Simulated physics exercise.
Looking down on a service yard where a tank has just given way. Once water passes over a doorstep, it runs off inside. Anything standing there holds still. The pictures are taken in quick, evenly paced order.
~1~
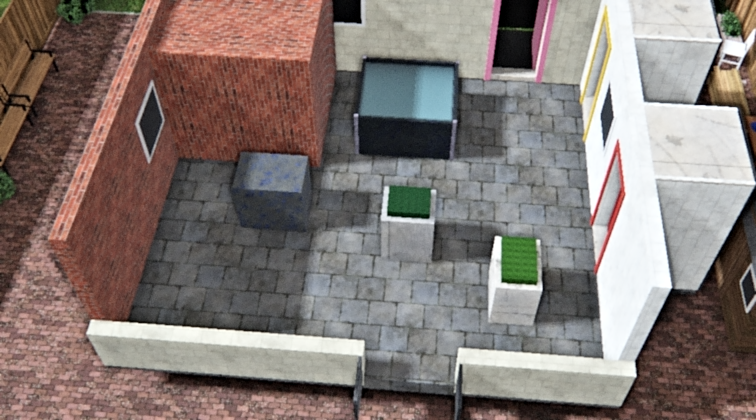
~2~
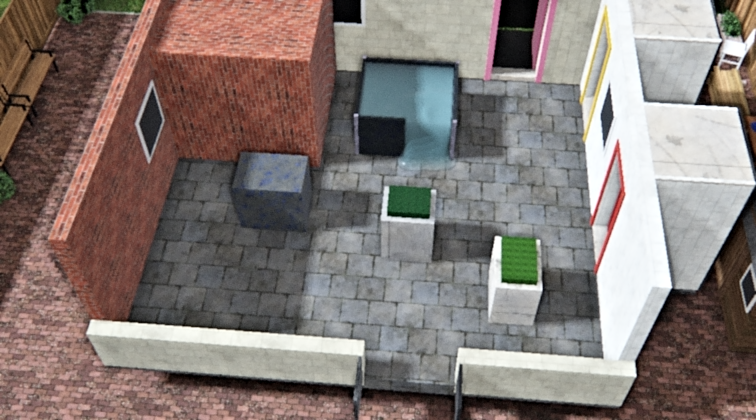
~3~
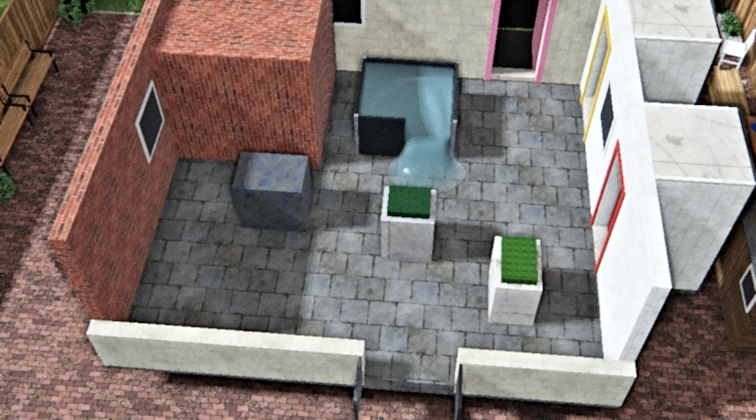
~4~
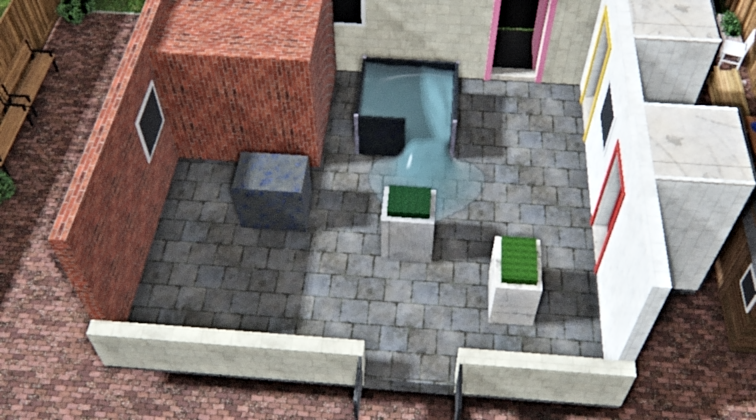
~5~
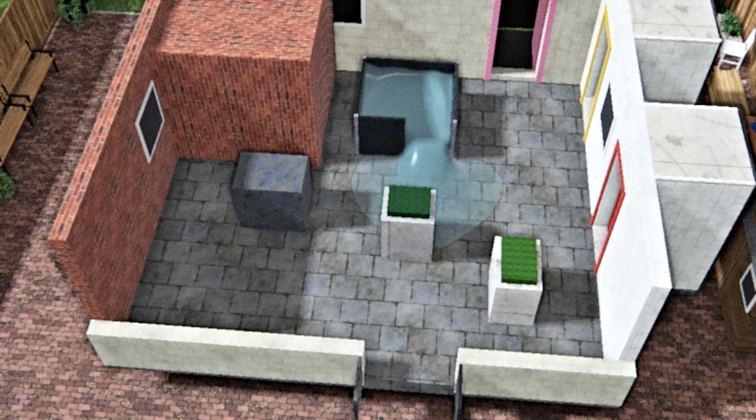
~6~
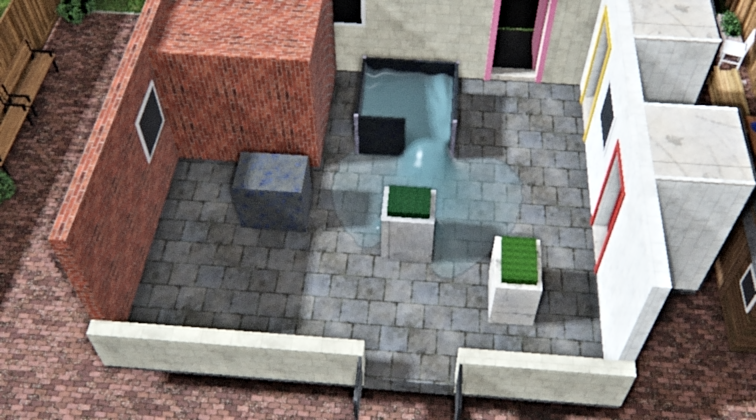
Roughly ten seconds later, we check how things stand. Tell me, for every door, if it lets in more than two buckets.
Here it is: The pink door keeps it to two or fewer; the yellow door keeps it to two or fewer; the red door lets more than two through.
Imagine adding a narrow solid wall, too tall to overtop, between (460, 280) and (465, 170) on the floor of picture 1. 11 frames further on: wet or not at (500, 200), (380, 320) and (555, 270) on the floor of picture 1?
Taking them in order, I'd say parched, soaked and parched.
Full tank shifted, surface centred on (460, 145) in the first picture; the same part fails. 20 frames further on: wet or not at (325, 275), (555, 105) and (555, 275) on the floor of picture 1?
Spot by spot, in the order asked: Untouched, untouched, swamped.
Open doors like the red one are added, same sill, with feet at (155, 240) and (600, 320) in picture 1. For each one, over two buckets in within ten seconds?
Lab note, doors in listed order: Under the limit, over the limit.
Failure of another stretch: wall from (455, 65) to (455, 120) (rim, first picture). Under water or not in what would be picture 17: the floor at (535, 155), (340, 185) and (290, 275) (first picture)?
Taking each in turn, they come out watered, kept dry, kept dry.
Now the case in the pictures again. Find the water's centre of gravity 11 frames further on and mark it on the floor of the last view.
Close to (425, 195), I reckon.
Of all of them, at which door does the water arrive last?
That would be the one in pink.
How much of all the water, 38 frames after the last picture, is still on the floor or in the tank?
The share not yet gone is roughly 82 percent.
A moment on, water covers 30 % of the floor; the pink door not reached, the yellow door not reached, the red door not reached.
Next, water covers 45 % of the floor; the pink door not reached, the yellow door not reached, the red door over two buckets in.
Then, water covers 60 % of the floor; the pink door not reached, the yellow door not reached, the red door far over two buckets in.
Later, water covers 85 % of the floor; the pink door not reached, the yellow door wet at the sill, nothing in, the red door far over two buckets in.
In the end, water covers 95 % of the floor; the pink door wet at the sill, nothing in, the yellow door wet at the sill, nothing in, the red door far over two buckets in.
